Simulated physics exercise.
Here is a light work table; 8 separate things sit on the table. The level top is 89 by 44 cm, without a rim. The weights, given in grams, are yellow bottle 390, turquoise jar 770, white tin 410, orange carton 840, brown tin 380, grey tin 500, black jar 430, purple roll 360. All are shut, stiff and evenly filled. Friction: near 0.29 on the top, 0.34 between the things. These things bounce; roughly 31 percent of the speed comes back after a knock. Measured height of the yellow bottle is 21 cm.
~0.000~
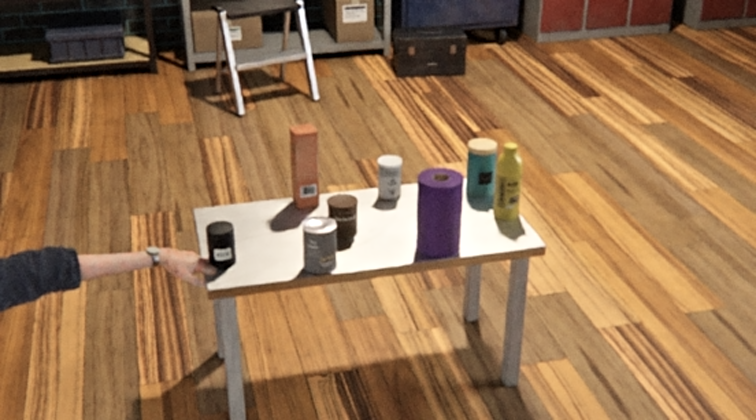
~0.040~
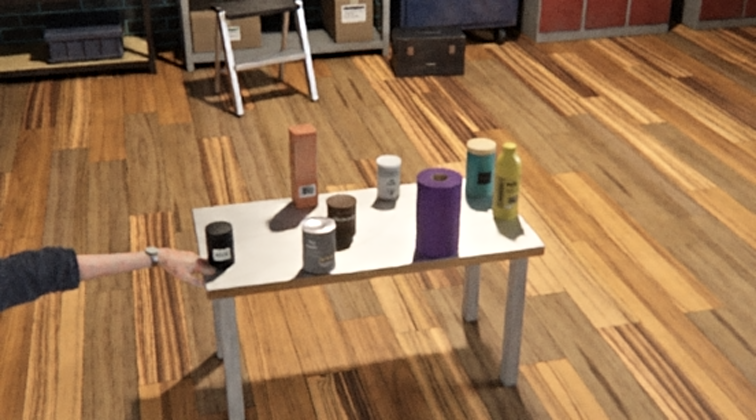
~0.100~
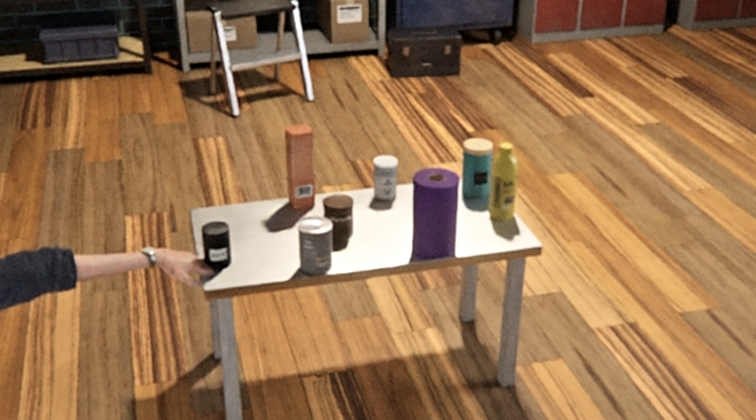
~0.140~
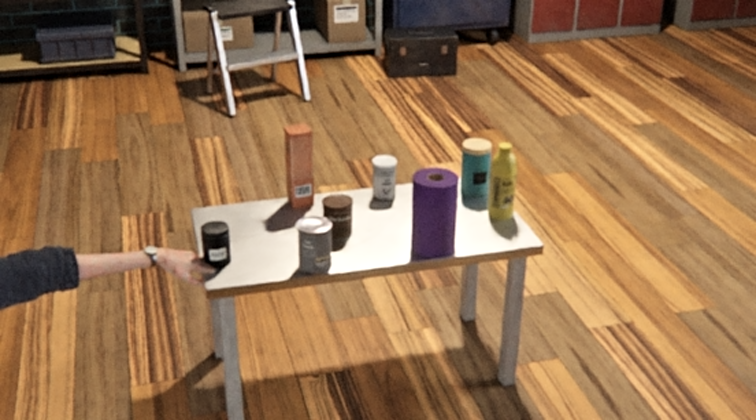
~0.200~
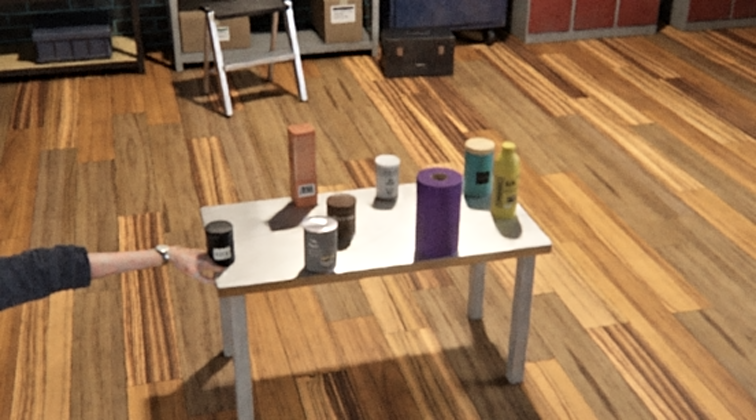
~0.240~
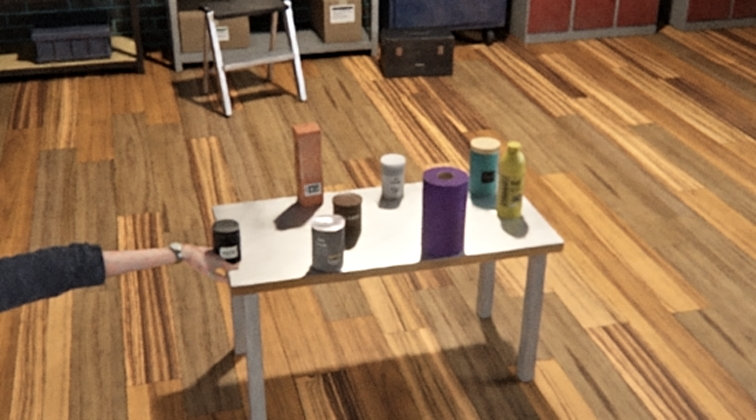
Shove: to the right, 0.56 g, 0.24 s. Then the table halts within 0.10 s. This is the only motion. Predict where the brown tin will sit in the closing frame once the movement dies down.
I would say around (408, 208).
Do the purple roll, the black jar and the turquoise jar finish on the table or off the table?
When everything stops, the purple roll is still in bounds, the black jar is out of bounds, and the turquoise jar is still in bounds.
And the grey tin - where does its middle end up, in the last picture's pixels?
Look near (398, 235) and you'll find it.
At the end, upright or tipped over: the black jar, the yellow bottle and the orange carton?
Outcome noted - the black jar ends up fallen, the yellow bottle survives without falling, the orange carton ends up fallen.
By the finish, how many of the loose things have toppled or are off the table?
The answer: 2.
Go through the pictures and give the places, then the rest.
In the first picture, brown tin (343, 217); yellow bottle (508, 181).
In the second picture, white tin (389, 178); orange carton (304, 167).
In the third picture, grey tin (315, 246); black jar (217, 245).
In the fourth picture, table shifted 2 cm; purple roll (434, 212); yellow bottle (503, 180).
In the fifth picture, table shifted 5 cm; orange carton (303, 166) shifted 3 cm; turquoise jar (478, 168) shifted 3 cm.
In the sixth picture, table shifted 9 cm; brown tin (348, 215) shifted 4 cm; orange carton (309, 165) shifted 4 cm.
Around 0.34 s, table shifted 20 cm; black jar now off the table; brown tin shifted 9 cm near (371, 212); orange carton at 7° to upright.
Around 0.44 s, table shifted 22 cm; brown tin shifted 5 cm near (393, 210); orange carton at 10° to upright; yellow bottle shifted 5 cm.
Around 0.54 s, table shifted 22 cm; orange carton at 33° to upright.
Around 0.74 s, table shifted 22 cm; orange carton on its side; white tin shifted 2 cm; grey tin shifted 2 cm.
Finally (1.3 s), off the table, black jar; on their side or leaning hard on the table, orange carton; the other 6 still in place (within 5 cm). Final places as that camera would see them, brown tin near (408, 208).
